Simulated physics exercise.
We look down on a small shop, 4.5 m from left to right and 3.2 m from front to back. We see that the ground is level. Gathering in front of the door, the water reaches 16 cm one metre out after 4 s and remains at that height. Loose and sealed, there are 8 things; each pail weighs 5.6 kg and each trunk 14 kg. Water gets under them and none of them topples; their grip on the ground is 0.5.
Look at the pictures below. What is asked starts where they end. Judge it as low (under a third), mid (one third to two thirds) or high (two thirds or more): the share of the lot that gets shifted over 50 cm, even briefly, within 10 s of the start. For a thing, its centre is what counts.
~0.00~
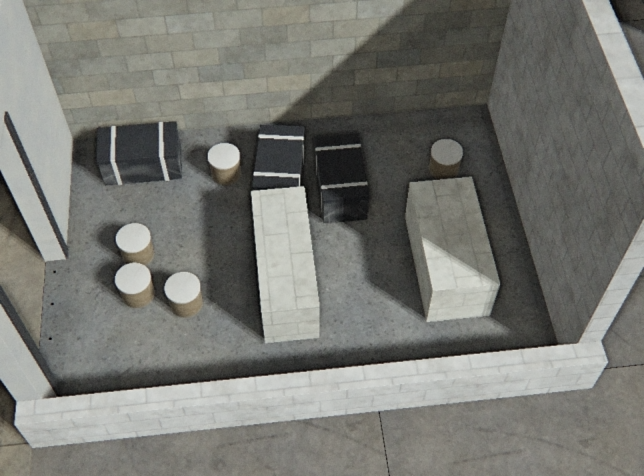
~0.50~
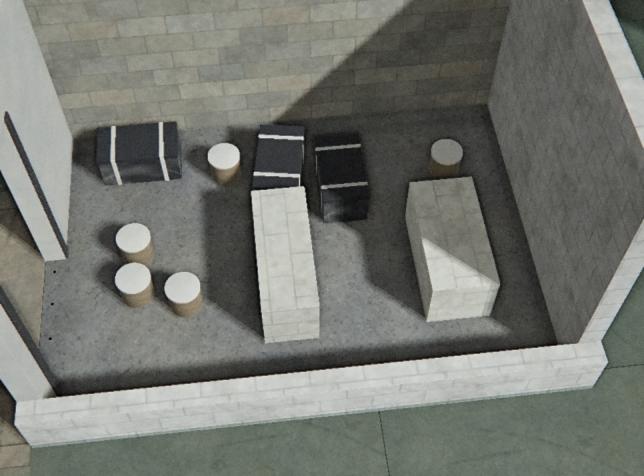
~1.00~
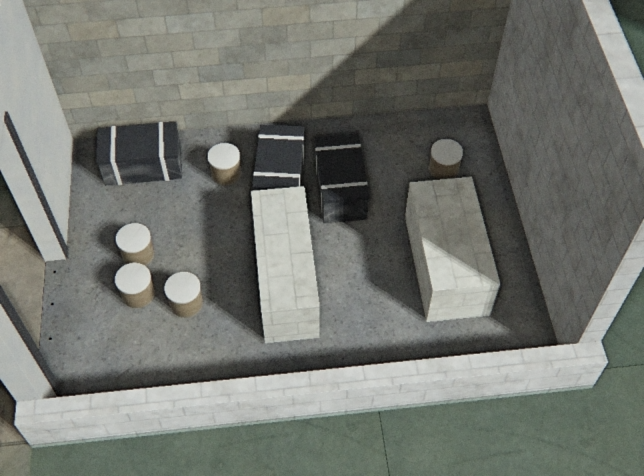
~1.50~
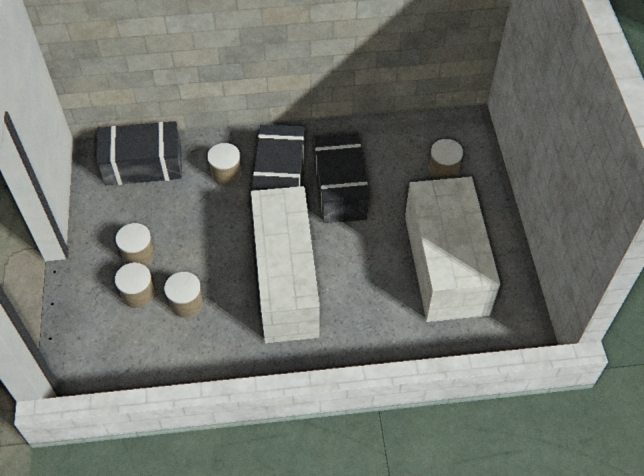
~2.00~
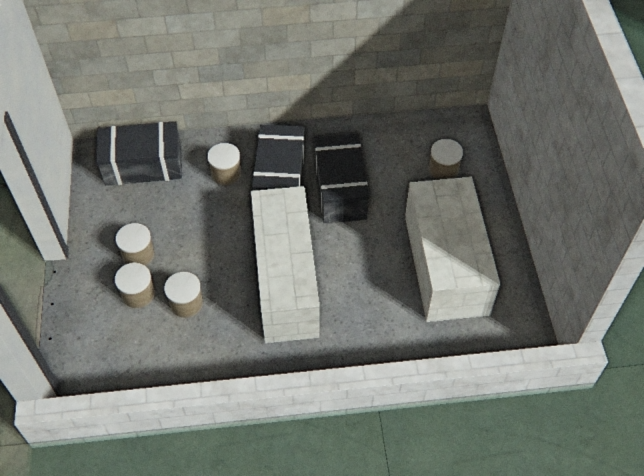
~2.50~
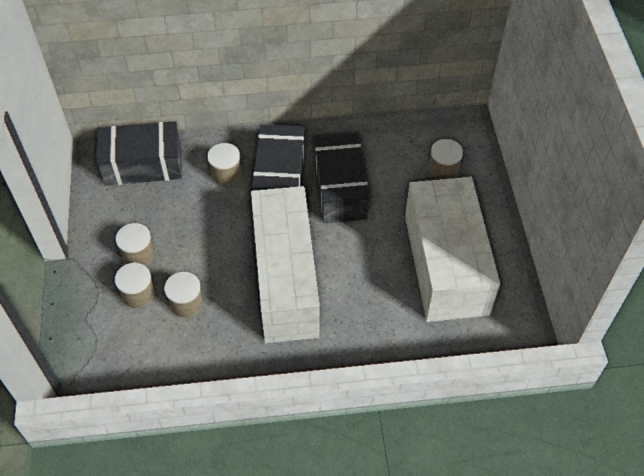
Mid.
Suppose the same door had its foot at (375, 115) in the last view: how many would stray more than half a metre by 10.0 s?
That would give 2.
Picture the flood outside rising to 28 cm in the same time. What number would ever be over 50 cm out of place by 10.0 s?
With that change, 8 of them.
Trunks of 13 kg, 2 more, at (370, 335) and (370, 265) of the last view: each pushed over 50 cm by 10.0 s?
Taking them in order, the first is above the threshold and the second is below the threshold.
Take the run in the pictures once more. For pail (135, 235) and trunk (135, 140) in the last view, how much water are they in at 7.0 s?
Around 4 cm and 4 cm.
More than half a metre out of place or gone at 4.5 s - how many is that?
The number comes to 1.
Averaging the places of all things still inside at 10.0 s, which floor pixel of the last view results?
Somewhere near (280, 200).
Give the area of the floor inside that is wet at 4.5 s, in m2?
Close to 4.0 m2, I'd say.
After 3.5 s 0 of 8 are over 50 cm from their spots; 0 afloat.
After 4.5 s 1 of 8 are over 50 cm from their spots; 0 afloat.
After 7.0 s 2 of 8 are over 50 cm from their spots; 2 afloat.
After 10.0 s 4 of 8 are over 50 cm from their spots, and 4 have been at some point; 5 afloat.
